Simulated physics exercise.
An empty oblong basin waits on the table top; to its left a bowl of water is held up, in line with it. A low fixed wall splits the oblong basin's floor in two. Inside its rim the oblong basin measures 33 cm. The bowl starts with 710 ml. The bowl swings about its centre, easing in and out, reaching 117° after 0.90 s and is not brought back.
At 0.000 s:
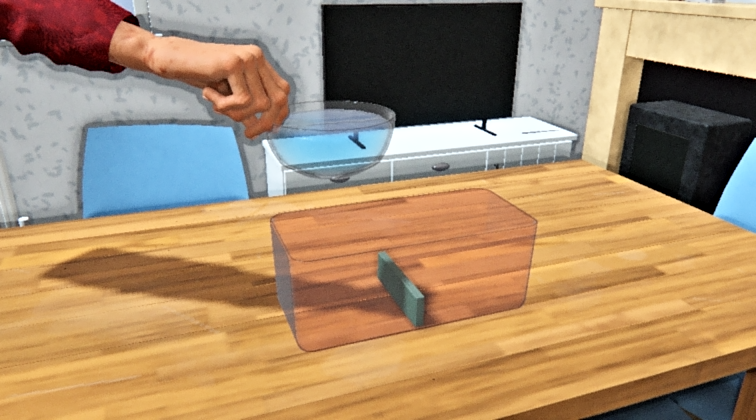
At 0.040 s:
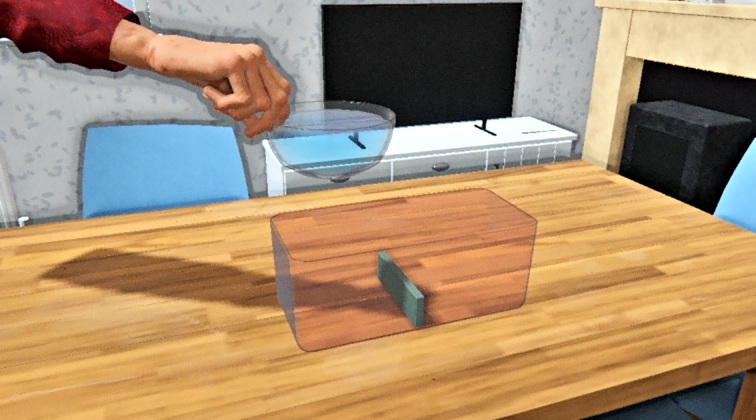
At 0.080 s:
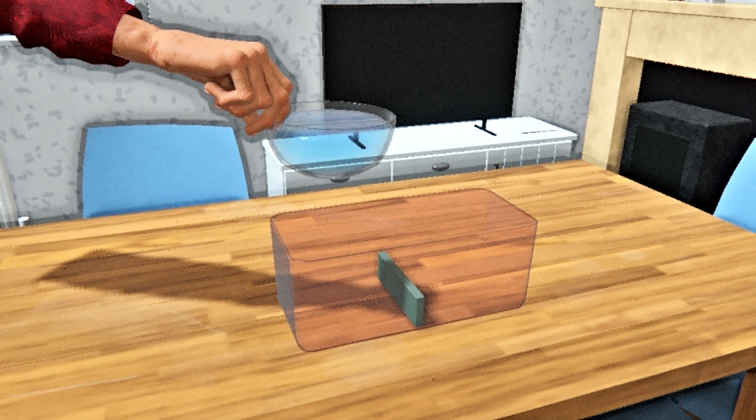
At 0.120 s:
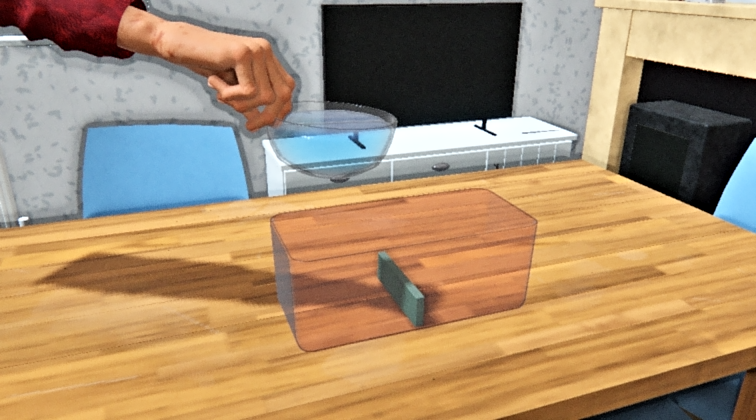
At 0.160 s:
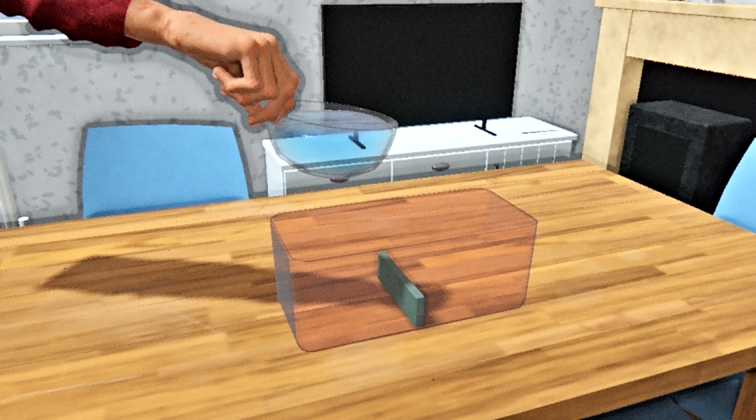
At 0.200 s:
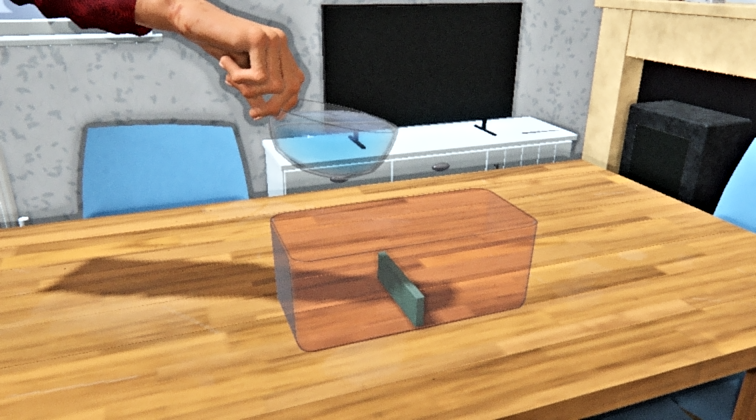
The footage shows a hand holding a clear bowl of water above a wooden table, behind a transparent reddish oblong basin with a small dark green upright piece inside, as the bowl tilts slightly to the right.
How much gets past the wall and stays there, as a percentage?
Roughly 77 per cent is past the wall.
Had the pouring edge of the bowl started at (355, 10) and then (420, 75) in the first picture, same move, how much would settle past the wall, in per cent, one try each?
First 65, then 90 per cent.
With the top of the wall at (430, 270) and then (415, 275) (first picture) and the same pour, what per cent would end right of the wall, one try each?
First 35, then 65 per cent.
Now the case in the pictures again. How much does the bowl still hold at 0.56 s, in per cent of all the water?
Some 26 per cent.
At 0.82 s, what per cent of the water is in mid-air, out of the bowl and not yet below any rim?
About 2 per cent.
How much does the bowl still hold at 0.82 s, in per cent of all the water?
About 0 per cent.
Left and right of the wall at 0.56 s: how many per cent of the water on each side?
Some 0 per cent left and 36 right.
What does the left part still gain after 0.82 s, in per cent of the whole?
Near 2 in a hundred.
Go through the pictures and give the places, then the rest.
The first picture shows tilt 0°; pouring edge (389, 112); surface from (267, 127) to (385, 117); the oblong basin's rim runs from (280, 239) to (511, 206); the wall's top is at (399, 274).
The second picture shows tilt 1°; pouring edge (389, 112); surface from (267, 127) to (386, 118).
The third picture shows tilt 2°; pouring edge (390, 114); surface from (267, 126) to (386, 119).
The fourth picture shows tilt 5°; pouring edge (391, 117); surface from (269, 125) to (386, 120).
The fifth picture shows tilt 9°; pouring edge (392, 121); surface from (270, 124) to (388, 121).
The sixth picture shows tilt 14°; pouring edge (392, 126); surface from (271, 125) to (390, 121).
Then, 0.56 s in, the tilt is 80° and 25 per cent is still to pour, 0 is left of the wall and 35 right of it.
Then, 0.82 s in, the tilt is 115° and 0 per cent is still to pour, 21 is left of the wall and 77 right of it.
Then, 1.10 s in, the tilt is 117° and 0 per cent is still to pour, 22 is left of the wall and 77 right of it.
Then, 1.40 s in, the tilt is 117° and 0 per cent is still to pour, 22 is left of the wall and 77 right of it.
Finally, 22 per cent lies left of the wall, 77 right of it and 0 outside.
